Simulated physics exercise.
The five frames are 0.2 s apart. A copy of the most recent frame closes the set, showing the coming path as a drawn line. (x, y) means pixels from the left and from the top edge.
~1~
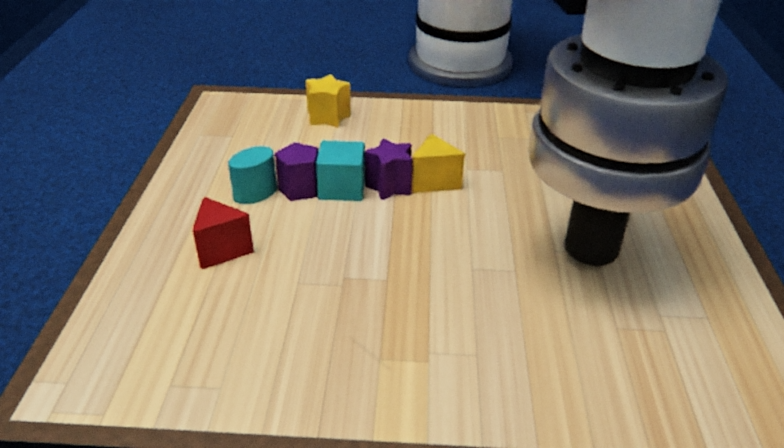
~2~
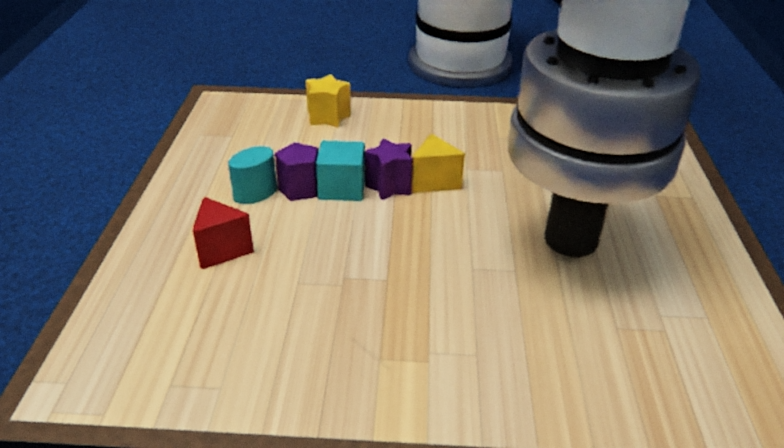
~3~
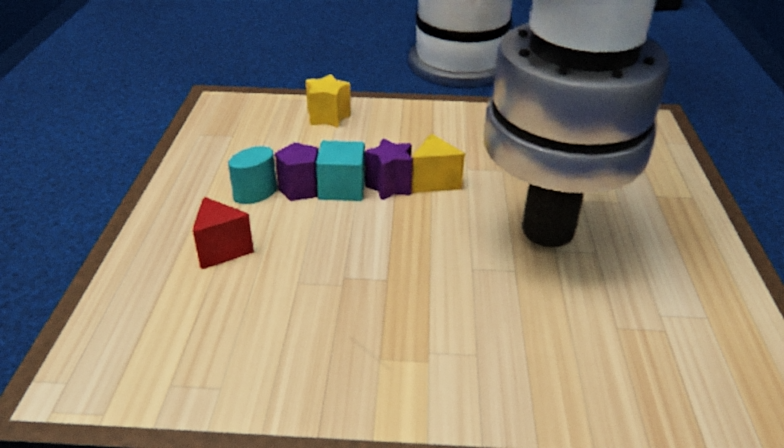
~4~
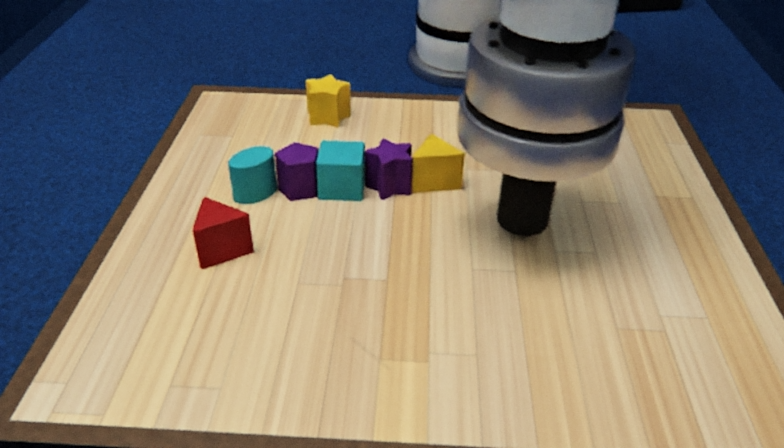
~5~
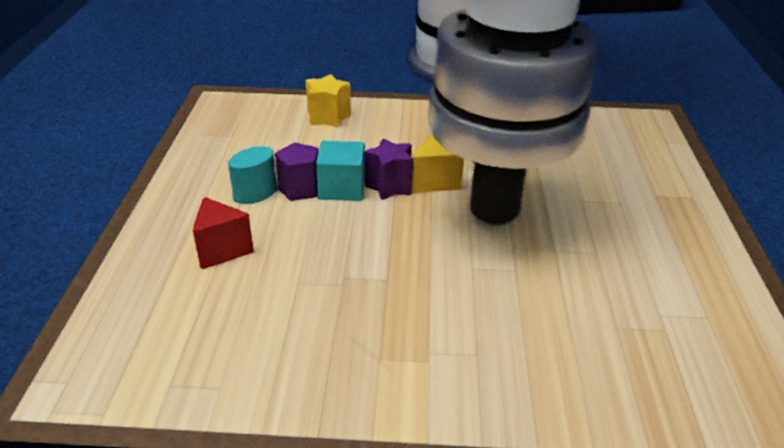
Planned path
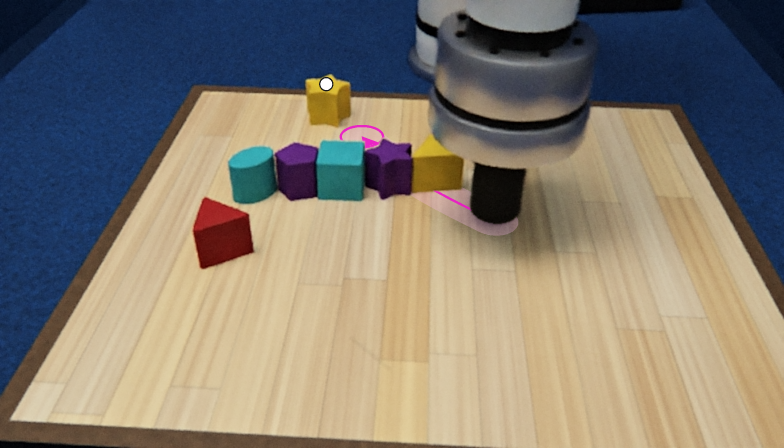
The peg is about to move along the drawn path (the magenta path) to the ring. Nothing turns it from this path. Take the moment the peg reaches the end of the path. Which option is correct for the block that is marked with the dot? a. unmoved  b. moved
Option a.
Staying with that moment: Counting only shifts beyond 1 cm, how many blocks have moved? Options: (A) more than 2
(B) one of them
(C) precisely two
The one that fits is A, more than 2.
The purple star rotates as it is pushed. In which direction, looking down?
It swings round anticlockwise.
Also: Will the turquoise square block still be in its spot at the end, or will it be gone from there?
Displaced.
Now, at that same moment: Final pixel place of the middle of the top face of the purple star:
Its top face will be centred at roughly (348, 132).
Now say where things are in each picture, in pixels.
The first frame shows tip of the peg at (591, 250), middles of tops, yellow star at (326, 84), turquoise square block at (341, 152), purple star at (391, 150), yellow triangular block at (436, 147).
The second frame shows peg at (571, 242), nothing pushed.
The third frame shows peg at (548, 233), nothing pushed.
The fourth frame shows peg at (522, 222), nothing pushed.
The fifth frame shows peg at (494, 210), yellow star at (326, 84), turquoise square block at (341, 152), purple star at (391, 150), yellow triangular block at (436, 147).
The line goes from (493, 220) through (415, 178) to (362, 137); the dot is on the yellow star.
One third of the way, peg at (438, 183); yellow triangular block at (422, 137), turned 25° anticlockwise.
Two thirds of the way, peg at (394, 154); turquoise square block at (317, 153), turned 15° anticlockwise; purple star at (352, 136), turned 80° anticlockwise; yellow triangular block at (392, 110), turned 15° clockwise.
At the end, peg at (362, 128); yellow star unmoved; turquoise square block at (317, 153), turned 15° anticlockwise; purple star at (348, 132), turned 105° anticlockwise; yellow triangular block at (381, 89), turned 45° clockwise.
